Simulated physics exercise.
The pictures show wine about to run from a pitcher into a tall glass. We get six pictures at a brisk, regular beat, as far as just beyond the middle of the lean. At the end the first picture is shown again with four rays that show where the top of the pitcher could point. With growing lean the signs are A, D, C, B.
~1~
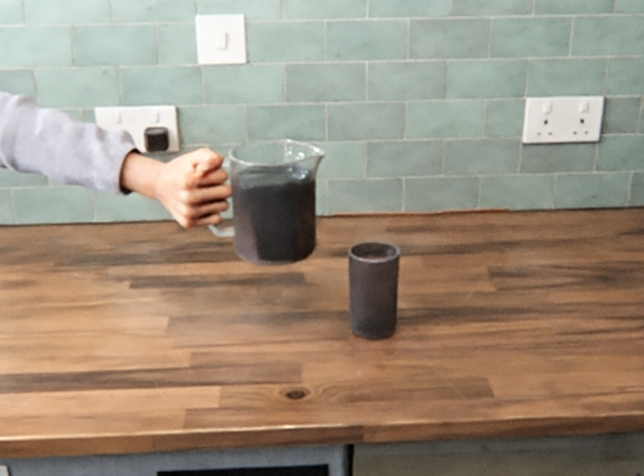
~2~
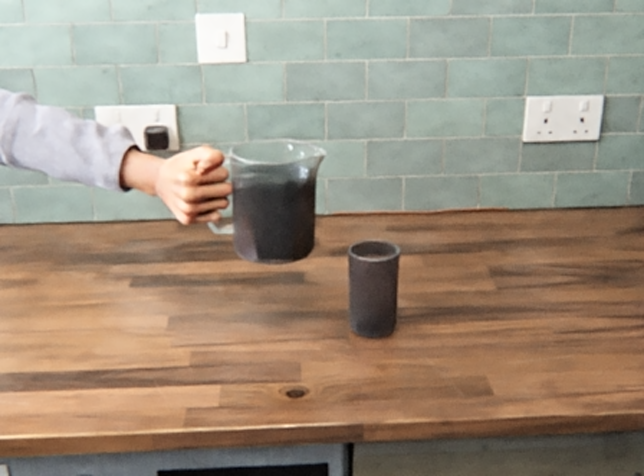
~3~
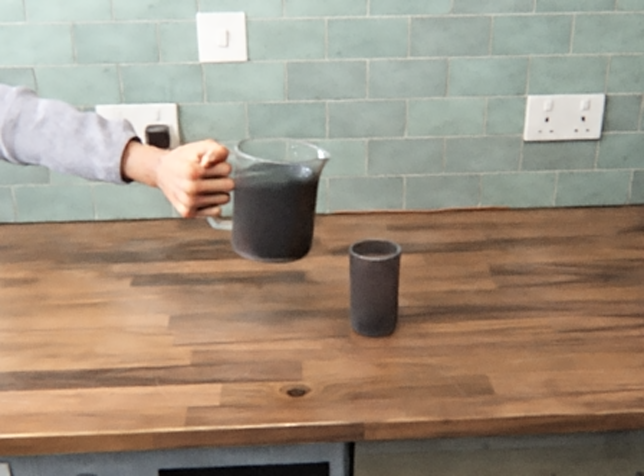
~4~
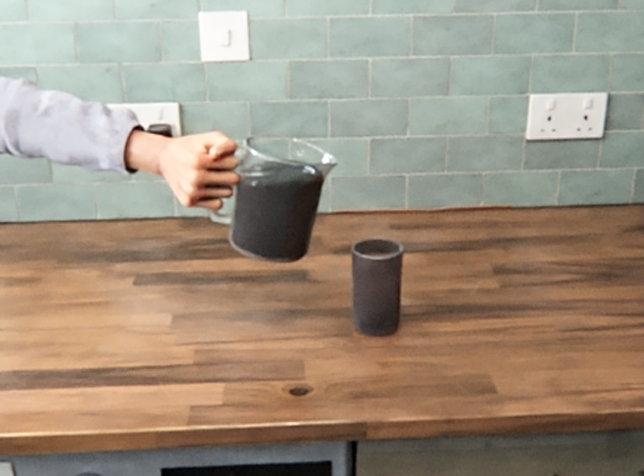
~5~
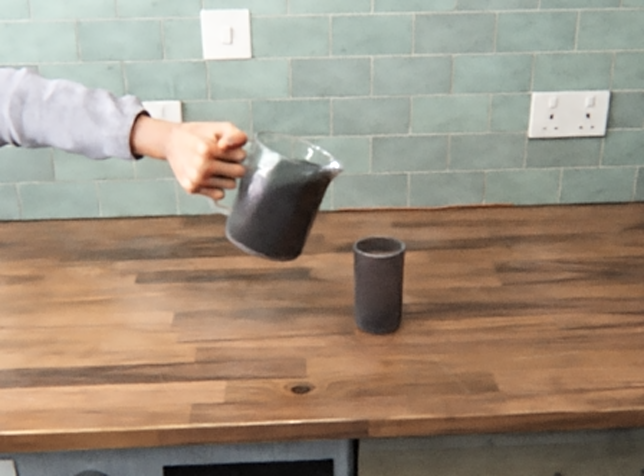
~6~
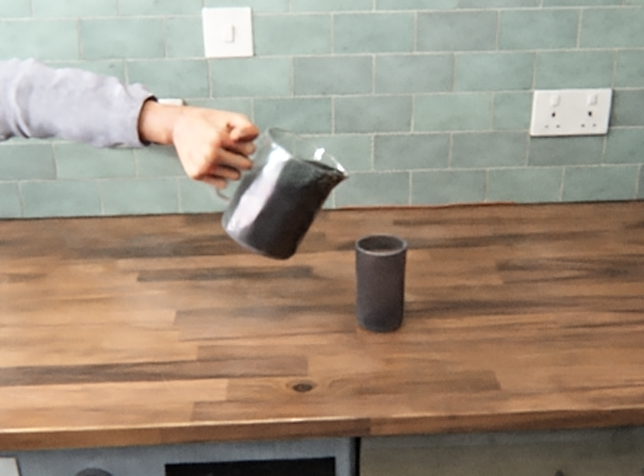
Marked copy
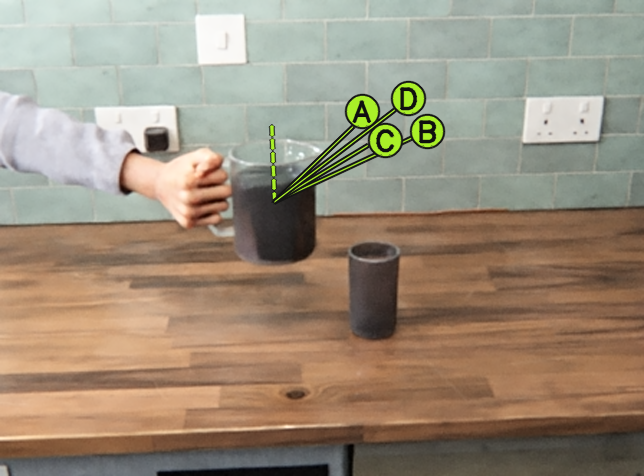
To begin with, a hand at the left holds a glass pitcher of dark liquid upright above a wooden counter, near a tall dark glass. The hand then tilts the pitcher gradually to the right, its lip lowering toward the glass, while no liquid leaves it and the glass stays standing on the counter.
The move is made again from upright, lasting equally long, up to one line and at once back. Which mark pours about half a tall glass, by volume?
Go for D.
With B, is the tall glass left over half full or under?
Over half.
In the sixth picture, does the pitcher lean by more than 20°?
Yes, it does.
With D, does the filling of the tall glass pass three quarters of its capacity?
No, it does not.
On the marked copy, A at (352, 126); B at (411, 138); C at (367, 145); D at (394, 109).
For tilt A, the tall glass ends with about 32 % of what it can hold.
For tilt B, the tall glass ends with about 93 % of what it can hold.
For tilt C, the tall glass ends with about 73 % of what it can hold.
For tilt D, the tall glass ends with about 51 % of what it can hold.
